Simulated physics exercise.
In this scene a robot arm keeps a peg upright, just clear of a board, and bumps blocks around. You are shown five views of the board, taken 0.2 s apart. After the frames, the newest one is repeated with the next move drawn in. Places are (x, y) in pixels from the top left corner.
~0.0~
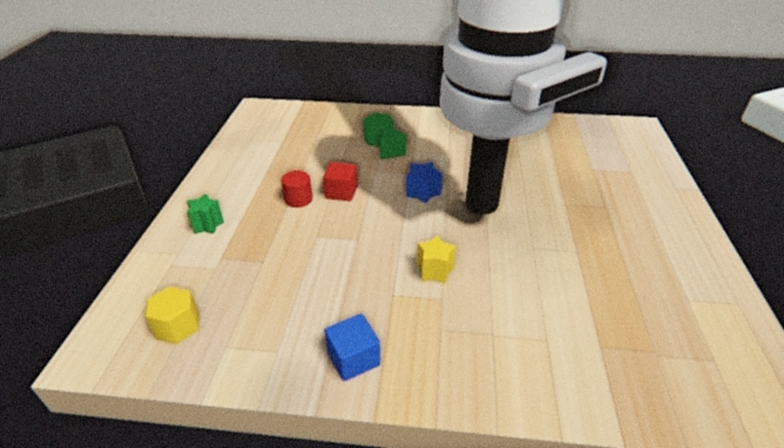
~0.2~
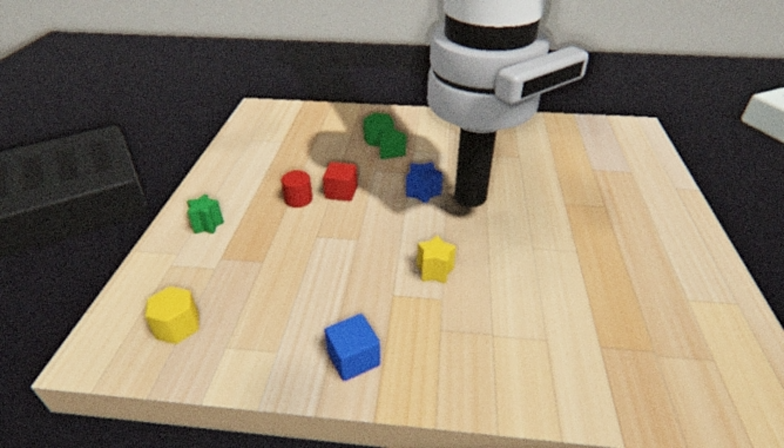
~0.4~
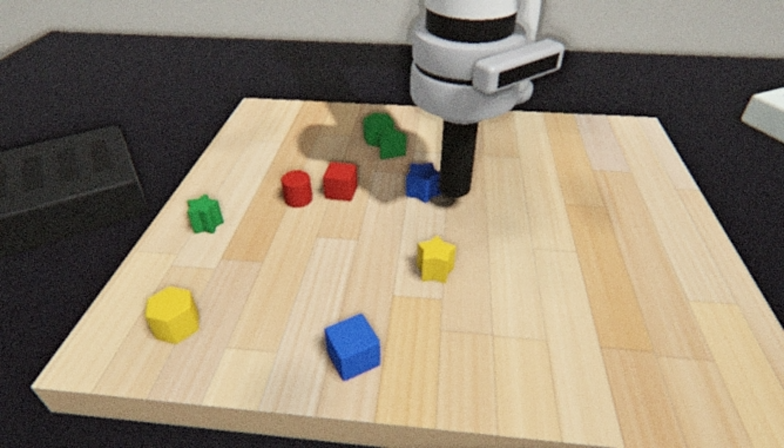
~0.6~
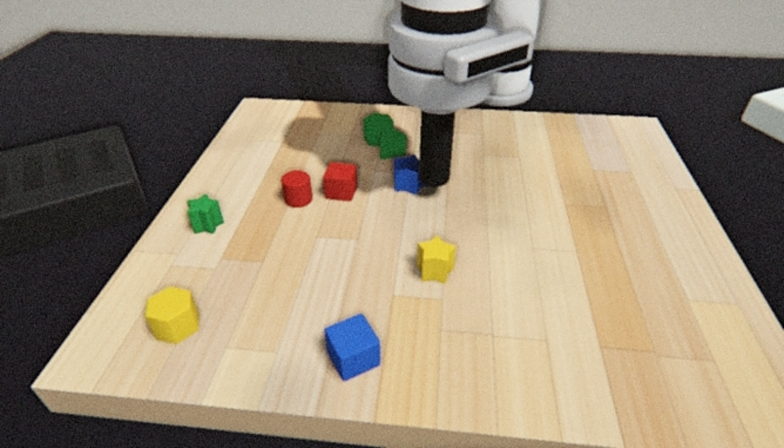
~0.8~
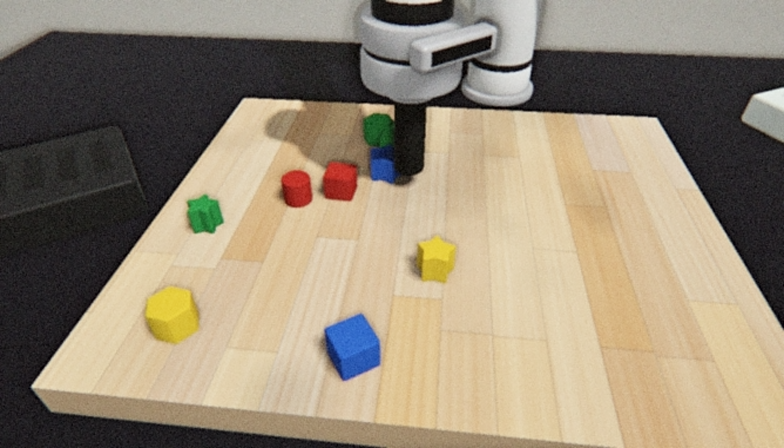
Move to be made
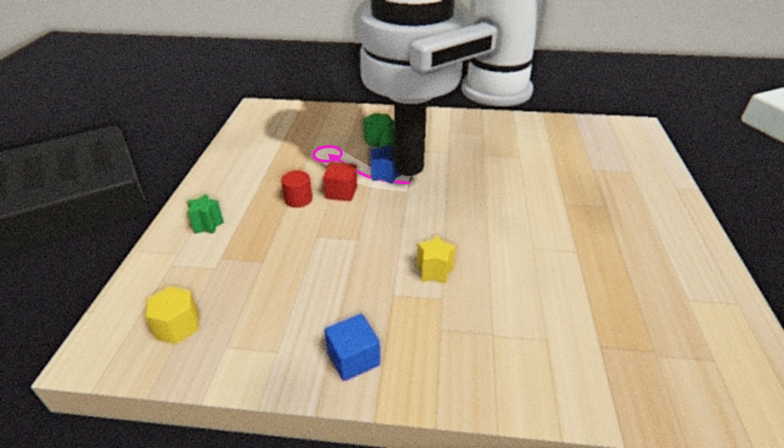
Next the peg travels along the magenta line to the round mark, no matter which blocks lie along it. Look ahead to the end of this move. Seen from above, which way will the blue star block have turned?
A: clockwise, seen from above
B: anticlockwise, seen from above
Option A.
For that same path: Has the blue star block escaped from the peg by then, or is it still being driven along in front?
Answer: Still ahead.
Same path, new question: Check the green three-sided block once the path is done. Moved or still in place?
By the last moment of the path, the green three-sided block has stayed put.
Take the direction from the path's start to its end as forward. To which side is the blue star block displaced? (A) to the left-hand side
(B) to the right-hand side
B.
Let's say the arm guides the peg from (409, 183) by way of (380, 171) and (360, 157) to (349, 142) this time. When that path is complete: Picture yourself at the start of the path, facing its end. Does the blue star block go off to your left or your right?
Sideways shift: Left.
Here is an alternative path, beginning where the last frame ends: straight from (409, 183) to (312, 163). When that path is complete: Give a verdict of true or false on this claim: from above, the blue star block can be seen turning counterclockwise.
That is false.
Drawn move, from (409, 183) over (375, 179) and (349, 166) to (328, 154).
The first path, step by step. One third of the way, peg at (374, 164); blue star block at (358, 145), turned 20° clockwise.
Two thirds of the way, peg at (348, 152); blue star block at (338, 133), turned 30° clockwise.
At the end, peg at (326, 140); red square piece still; blue star block at (322, 120), turned 45° clockwise; green three-sided block still.
